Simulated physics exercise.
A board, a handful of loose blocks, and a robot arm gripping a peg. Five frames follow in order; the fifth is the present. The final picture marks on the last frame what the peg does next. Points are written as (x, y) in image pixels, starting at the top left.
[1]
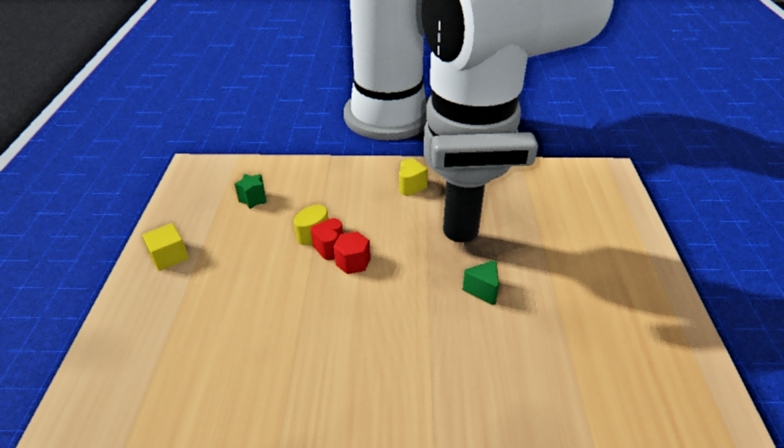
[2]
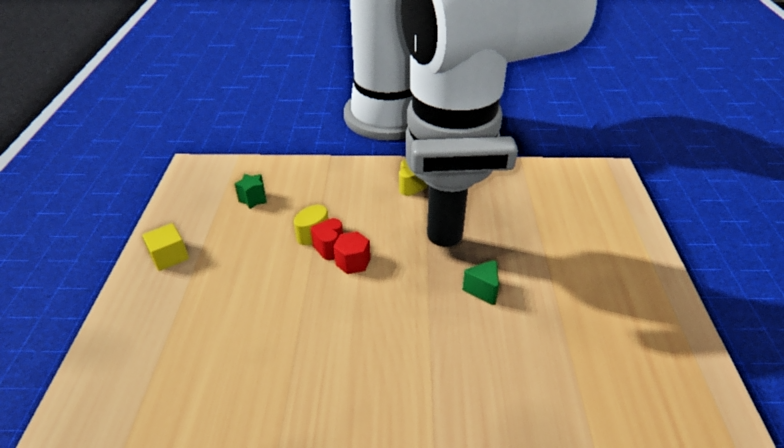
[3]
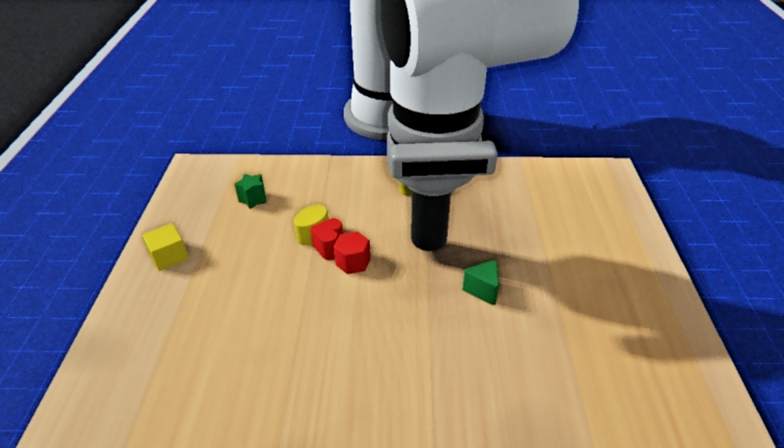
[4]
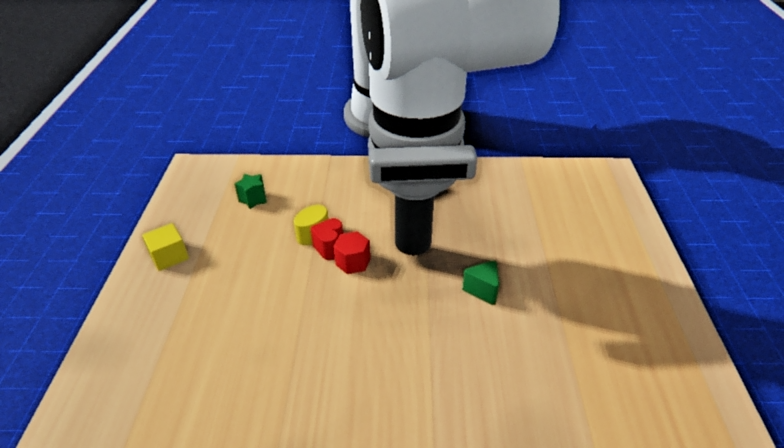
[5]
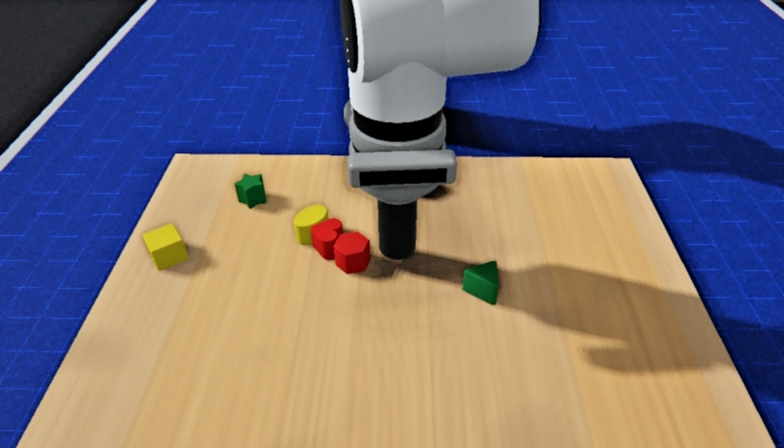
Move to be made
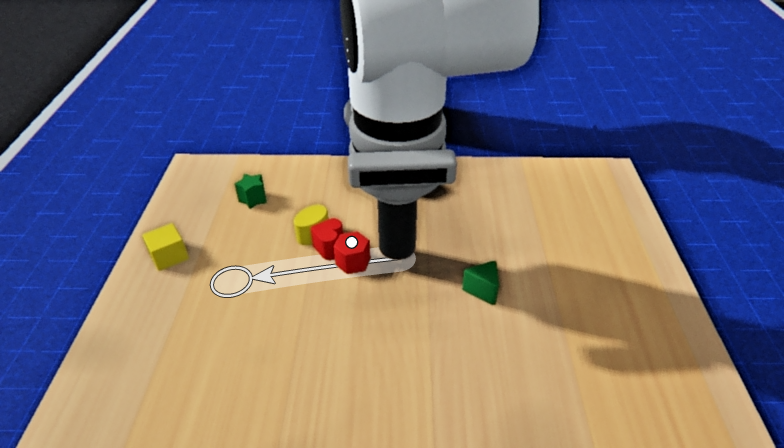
The robot arm moves its black peg left across the wooden table while the blocks stay still.
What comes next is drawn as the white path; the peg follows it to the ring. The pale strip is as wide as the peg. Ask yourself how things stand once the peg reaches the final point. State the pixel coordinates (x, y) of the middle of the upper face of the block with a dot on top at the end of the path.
Roughly at (193, 282).
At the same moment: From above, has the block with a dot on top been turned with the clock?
Going by the path, no.
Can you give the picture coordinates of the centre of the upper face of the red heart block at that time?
Near (266, 230).
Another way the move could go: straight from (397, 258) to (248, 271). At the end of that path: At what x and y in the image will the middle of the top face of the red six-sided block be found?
That would be at about pixel (221, 276).
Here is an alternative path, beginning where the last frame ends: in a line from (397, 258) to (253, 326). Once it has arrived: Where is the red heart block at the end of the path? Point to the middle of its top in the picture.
About (305, 234).
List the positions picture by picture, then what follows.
Lower end of the peg at (461, 232), tops of blocks, yellow square at (162, 237), yellow elliptical block at (311, 215), red heart block at (327, 229), red six-sided block at (352, 242), in the first frame.
Peg at (445, 236), blocks as before, in the second frame.
Peg at (429, 240), blocks as before, in the third frame.
Peg at (413, 244), blocks as before, in the fourth frame.
Peg at (397, 248), yellow square at (162, 237), yellow elliptical block at (311, 215), red heart block at (327, 229), red six-sided block at (352, 242), in the fifth frame.
The drawn path runs in a line from (397, 258) to (232, 281); the dot is on the red six-sided block.
On the path given first. One third of the way, peg at (340, 255); yellow elliptical block at (308, 212), turned 15° clockwise; red heart block at (302, 234), turned 55° clockwise; red six-sided block at (305, 254), turned 30° anticlockwise.
Two thirds of the way, peg at (285, 263); yellow elliptical block at (308, 212), turned 15° clockwise; red heart block at (271, 230); red six-sided block at (249, 267), turned 55° anticlockwise.
At the end, peg at (229, 272); yellow square not moved; yellow elliptical block at (308, 212), turned 15° clockwise; red heart block at (266, 230), turned 155° clockwise; red six-sided block at (193, 282), turned 75° anticlockwise.
